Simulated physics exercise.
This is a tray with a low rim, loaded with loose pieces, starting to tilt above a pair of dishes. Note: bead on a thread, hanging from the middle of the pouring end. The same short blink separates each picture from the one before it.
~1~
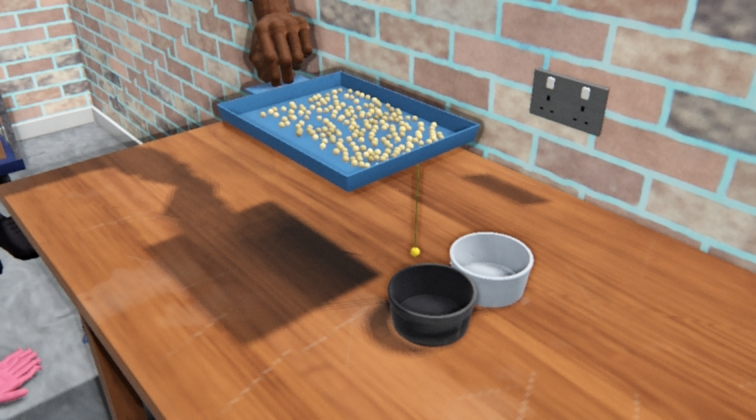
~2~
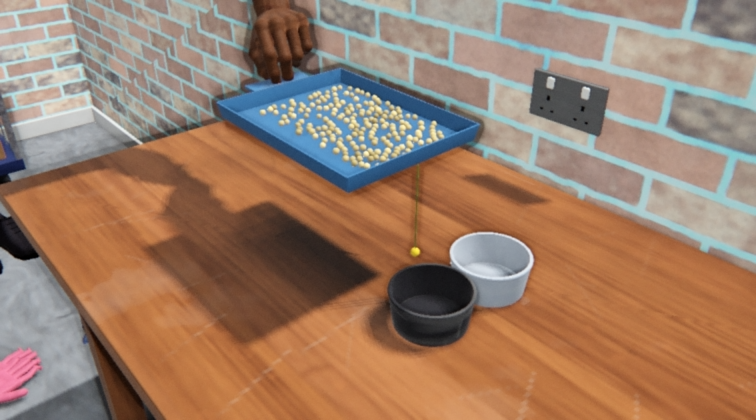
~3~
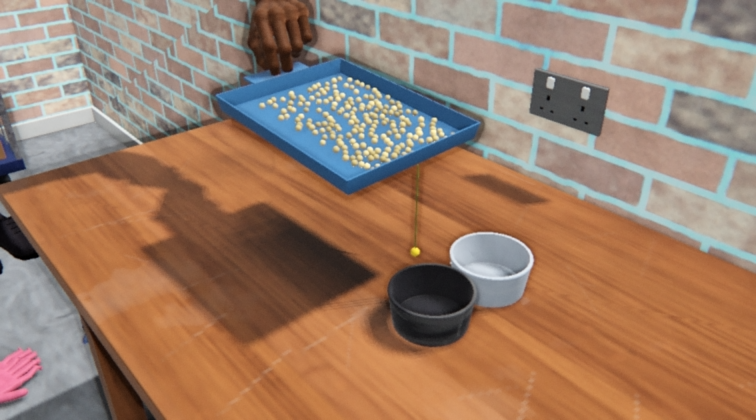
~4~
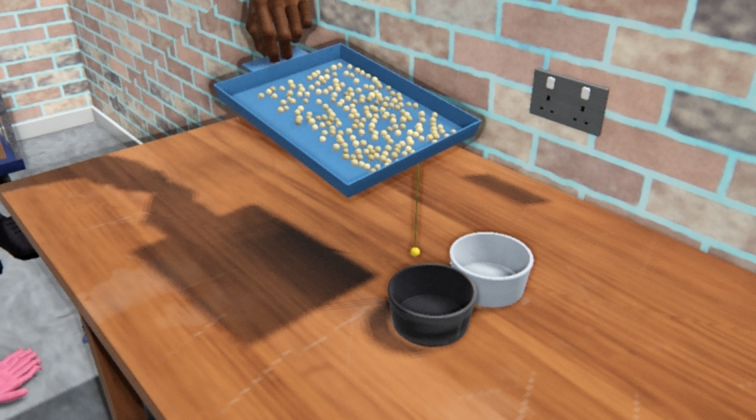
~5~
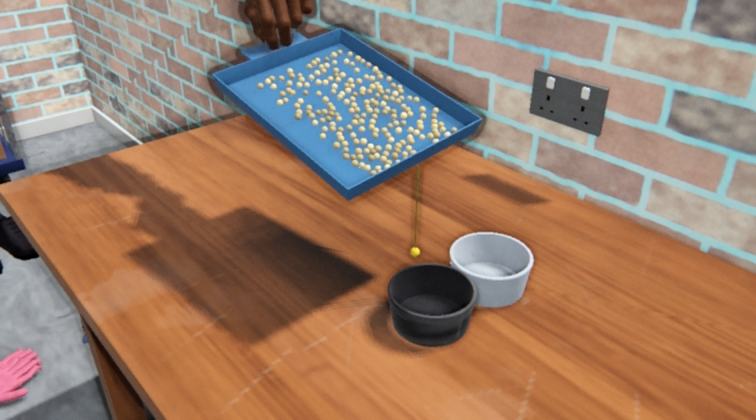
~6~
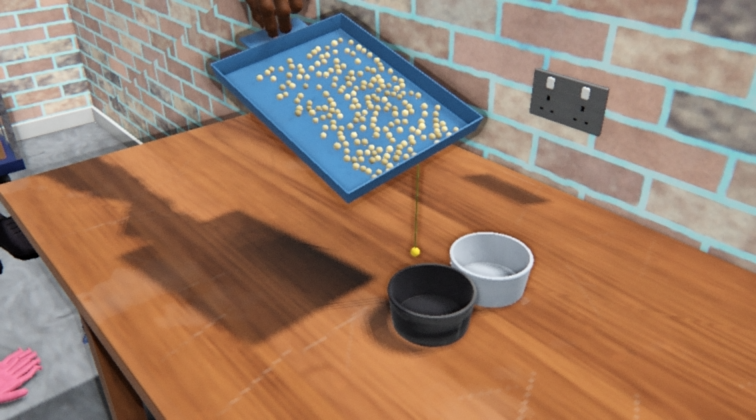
A dark hand holds a blue tray of pale yellow beans above a wooden worktop beside a brick wall, seen from above at an angle by a still camera. Below its near end hang a small yellow bead, with a black dish and a light grey dish to the right. The hand raises the far end, tilting the tray gradually toward its near corner, as some beans shift slightly.
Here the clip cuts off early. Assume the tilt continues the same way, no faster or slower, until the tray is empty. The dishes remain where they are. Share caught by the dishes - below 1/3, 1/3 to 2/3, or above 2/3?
What lands in the dishes falls short of a third of the load.
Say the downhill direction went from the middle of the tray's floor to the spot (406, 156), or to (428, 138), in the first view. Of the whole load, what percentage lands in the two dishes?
Shares: About 90 in a hundred, then about 30 in a hundred.
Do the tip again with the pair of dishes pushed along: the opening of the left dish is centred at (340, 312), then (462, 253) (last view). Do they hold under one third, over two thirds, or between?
In order of the places: Above two thirds, then under a third.
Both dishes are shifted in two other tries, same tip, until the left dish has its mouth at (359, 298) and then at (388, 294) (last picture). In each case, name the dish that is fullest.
The one on the left side, then the one on the left side.
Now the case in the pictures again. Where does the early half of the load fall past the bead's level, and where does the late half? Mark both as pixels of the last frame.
At (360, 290) for the first part, then at (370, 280) for the others.
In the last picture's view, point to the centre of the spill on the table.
Centre: Roughly (341, 347).
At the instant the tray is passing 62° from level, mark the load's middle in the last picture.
Check around (369, 178) in the last picture.
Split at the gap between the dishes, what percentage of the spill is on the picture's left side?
Around 100 %.
Just after the last frame, tray tipped steeply; almost all on the tray; just a few outside both; about a tenth in the air.
A moment on, tray tipped past a quarter turn; roughly two thirds on the tray; just a few in the left dish; roughly a quarter outside both; about a tenth in the air.
Further on, tray tipped past a quarter turn; about a tenth in the left dish; the larger part outside both.
When it is over, tray tipped past a quarter turn; about a tenth in the left dish; not one in the right dish; the larger part outside both.
